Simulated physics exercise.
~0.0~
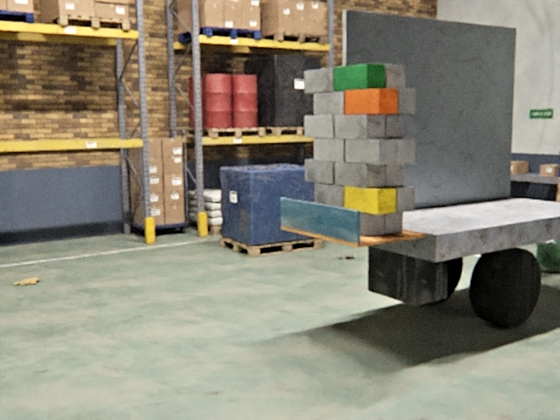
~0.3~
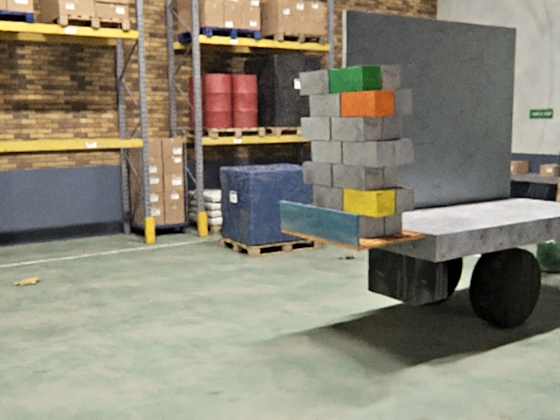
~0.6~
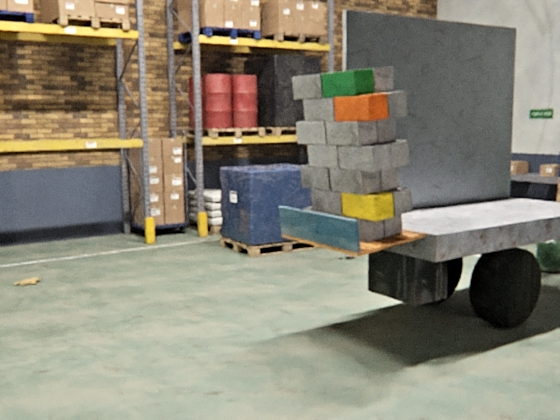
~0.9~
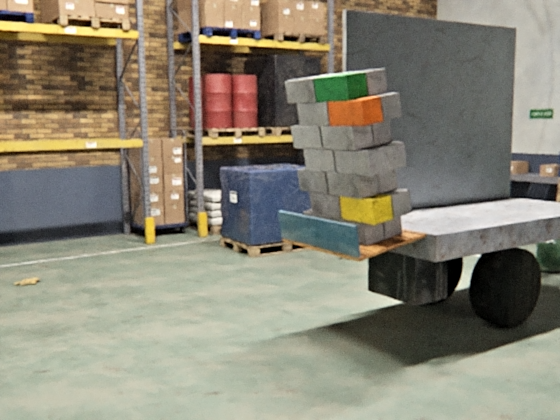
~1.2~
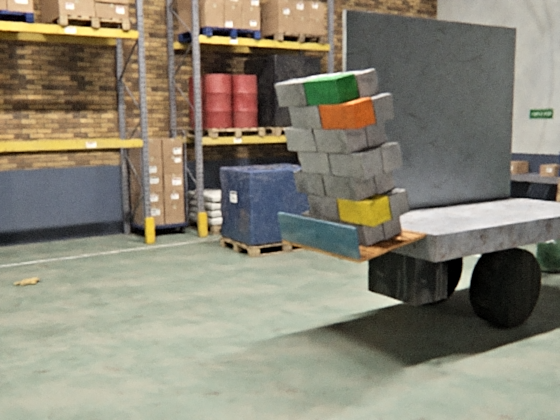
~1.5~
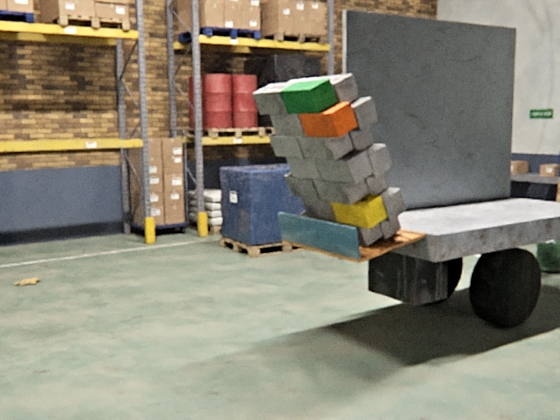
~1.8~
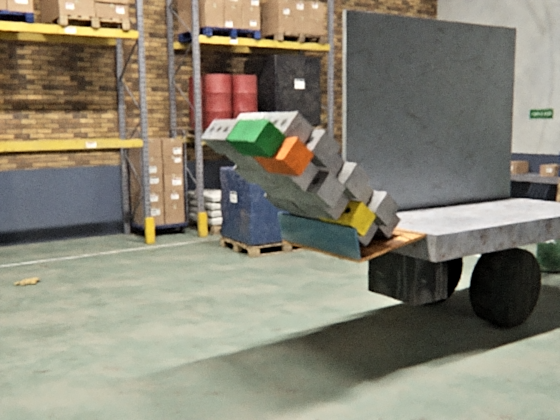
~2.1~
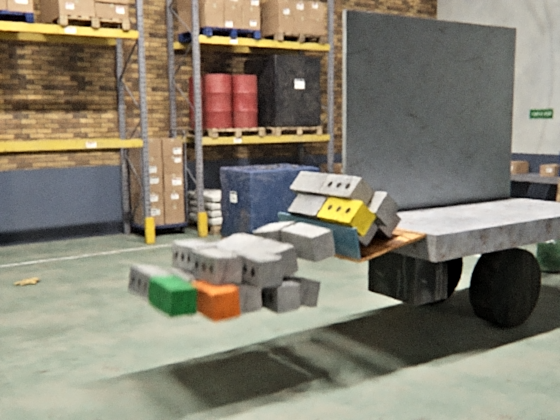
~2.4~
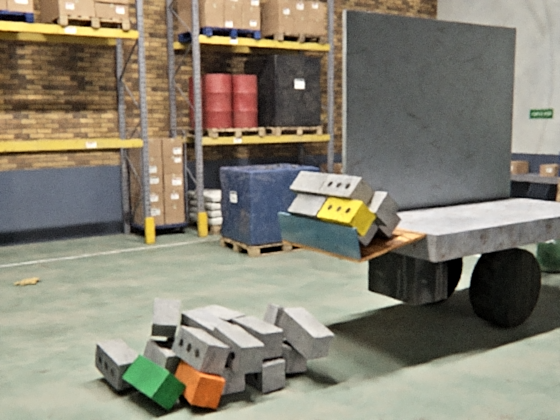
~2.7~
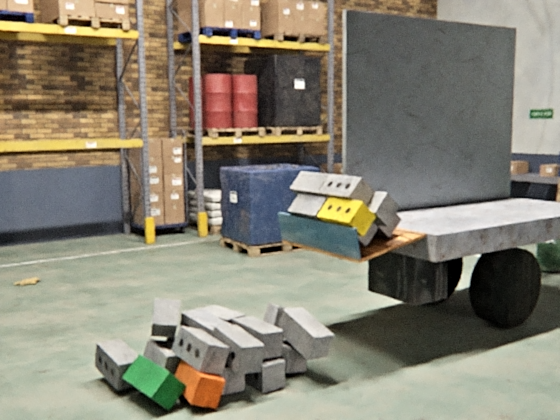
The stacked concrete blocks lean left on the drooping platform, then most topple to the floor.
